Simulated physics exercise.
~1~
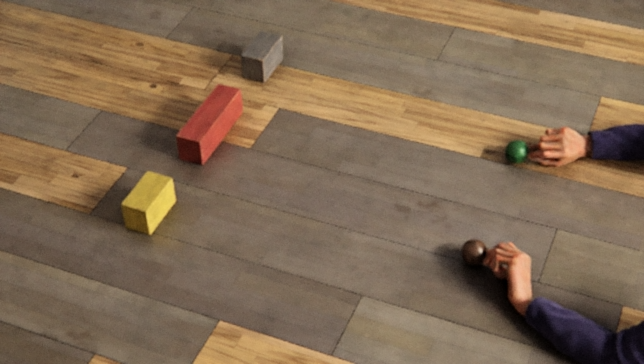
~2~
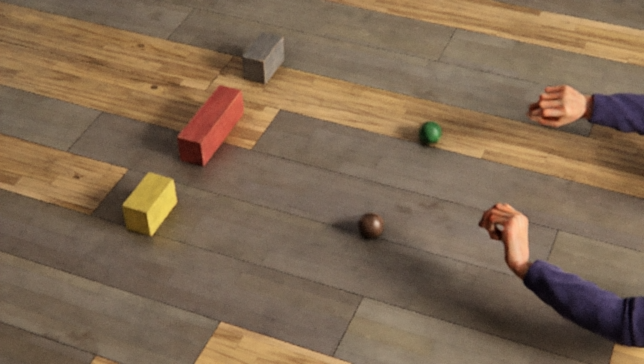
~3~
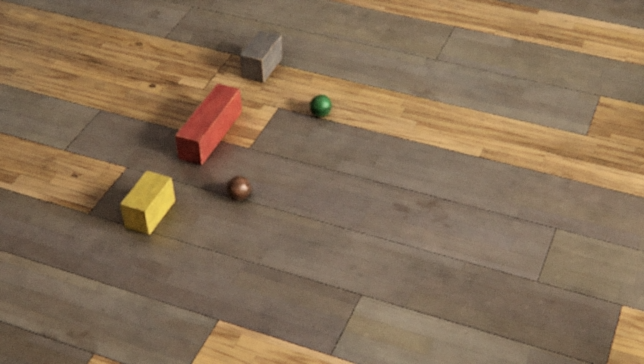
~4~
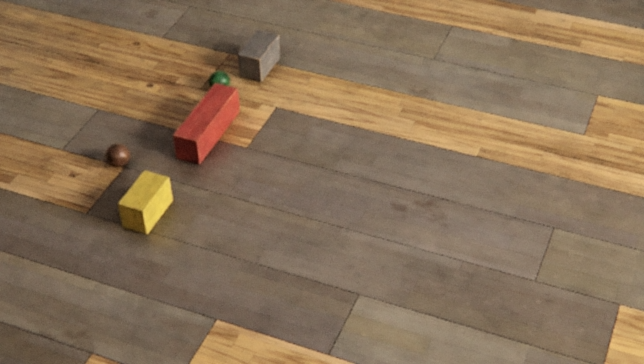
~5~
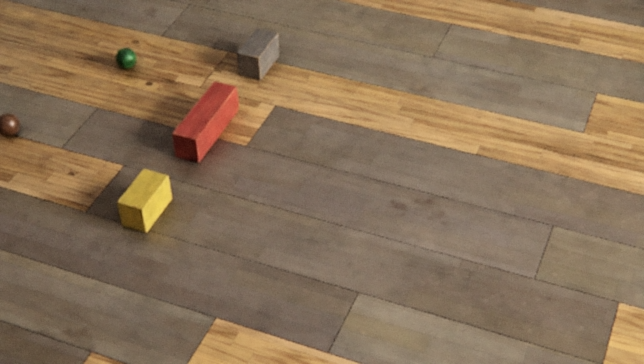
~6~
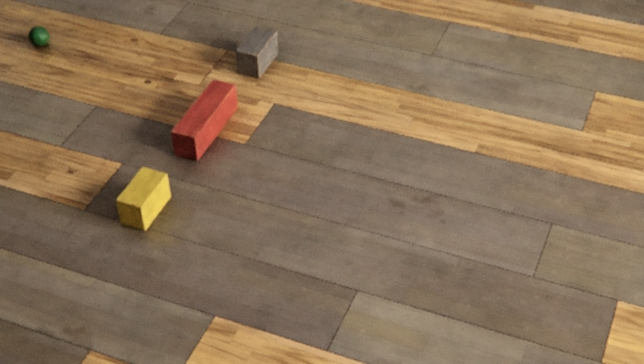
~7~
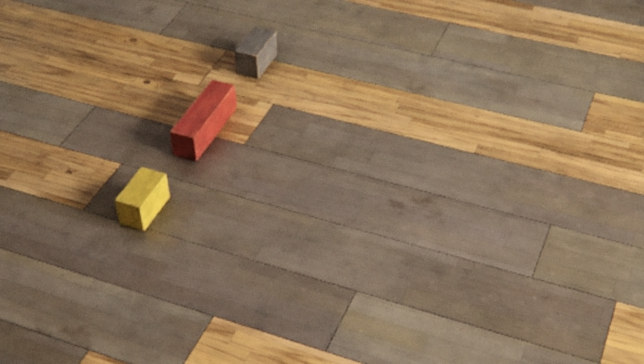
The clip shows two hands releasing a small brown ball and a green ball, which roll left across a wood and grey floor, pass through the gaps between yellow, red and grey blocks, and continue out of view, leaving the three blocks standing in place.
